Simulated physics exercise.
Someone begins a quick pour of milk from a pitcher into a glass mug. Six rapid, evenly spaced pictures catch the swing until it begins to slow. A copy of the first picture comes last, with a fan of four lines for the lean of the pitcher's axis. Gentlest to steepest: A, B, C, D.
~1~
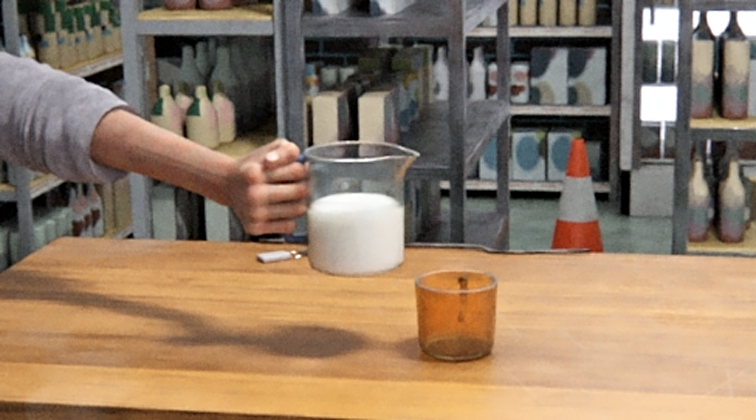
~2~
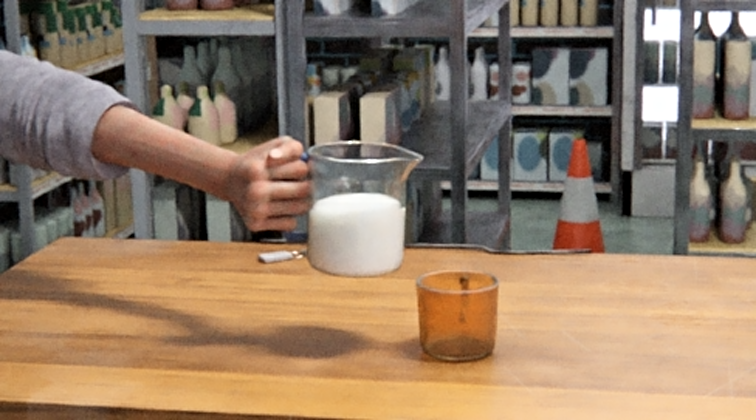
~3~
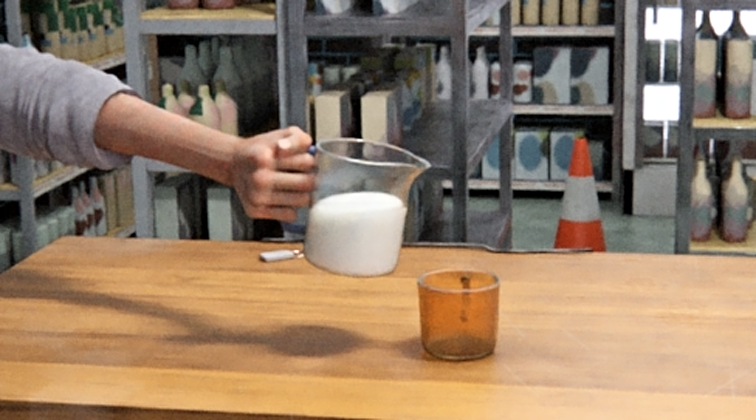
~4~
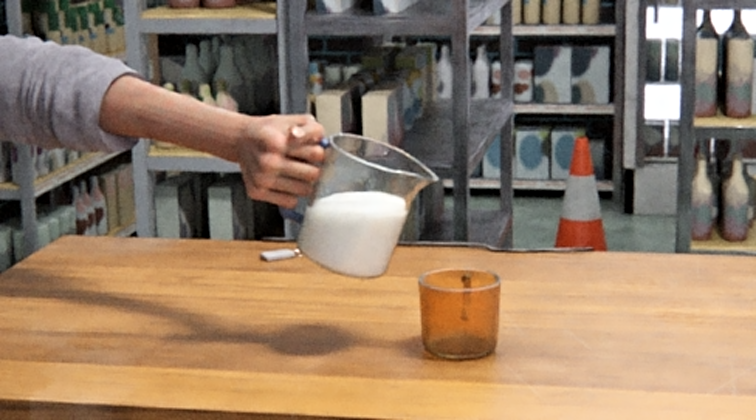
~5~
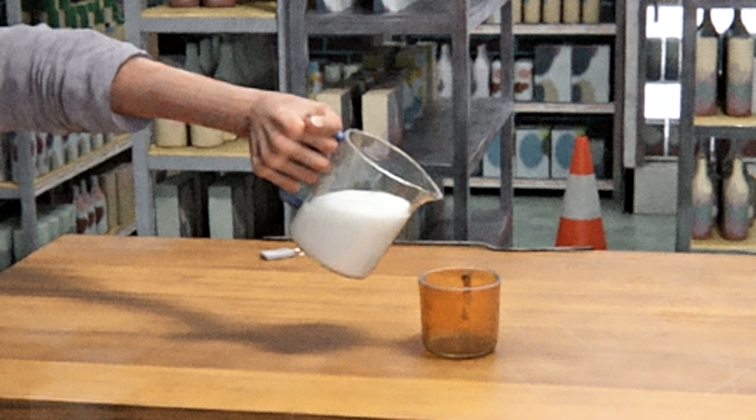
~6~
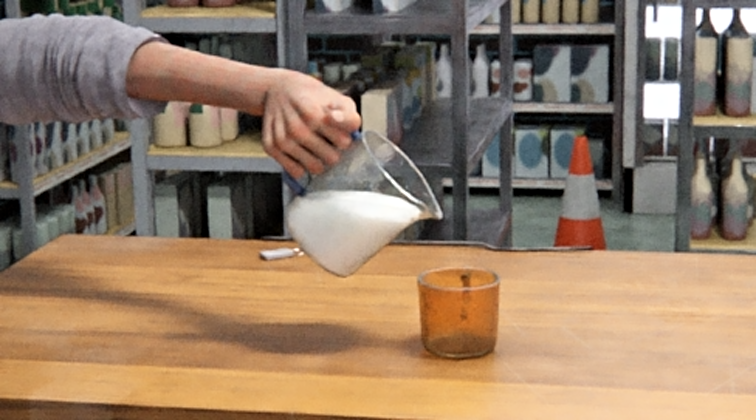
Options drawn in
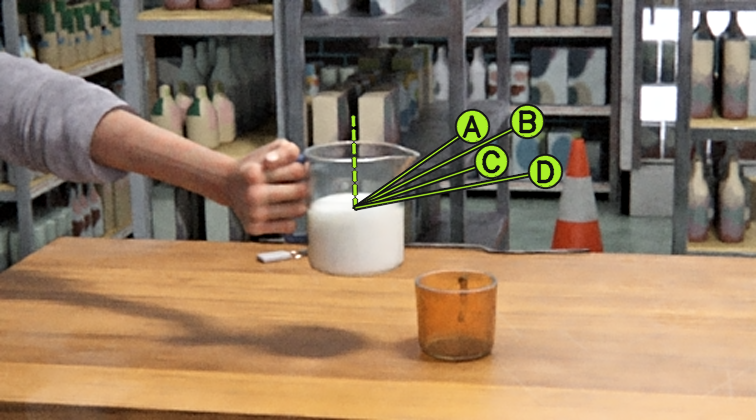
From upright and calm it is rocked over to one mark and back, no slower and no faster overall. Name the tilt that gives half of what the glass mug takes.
Line C.
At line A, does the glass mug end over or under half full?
Under half.
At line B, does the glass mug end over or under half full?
Under half.
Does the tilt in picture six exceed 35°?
Yes, it does.
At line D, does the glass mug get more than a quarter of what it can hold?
Yes, clearly.
In lime, A at (458, 136); B at (512, 129); C at (475, 167); D at (528, 174).
If A is chosen, the glass mug ends with about 13 % of what it can hold.
If B is chosen, the glass mug ends with about 29 % of what it can hold.
If C is chosen, the glass mug ends with about 49 % of what it can hold.
If D is chosen, the glass mug ends with about 66 % of what it can hold; 4 % of the milk is spilt.
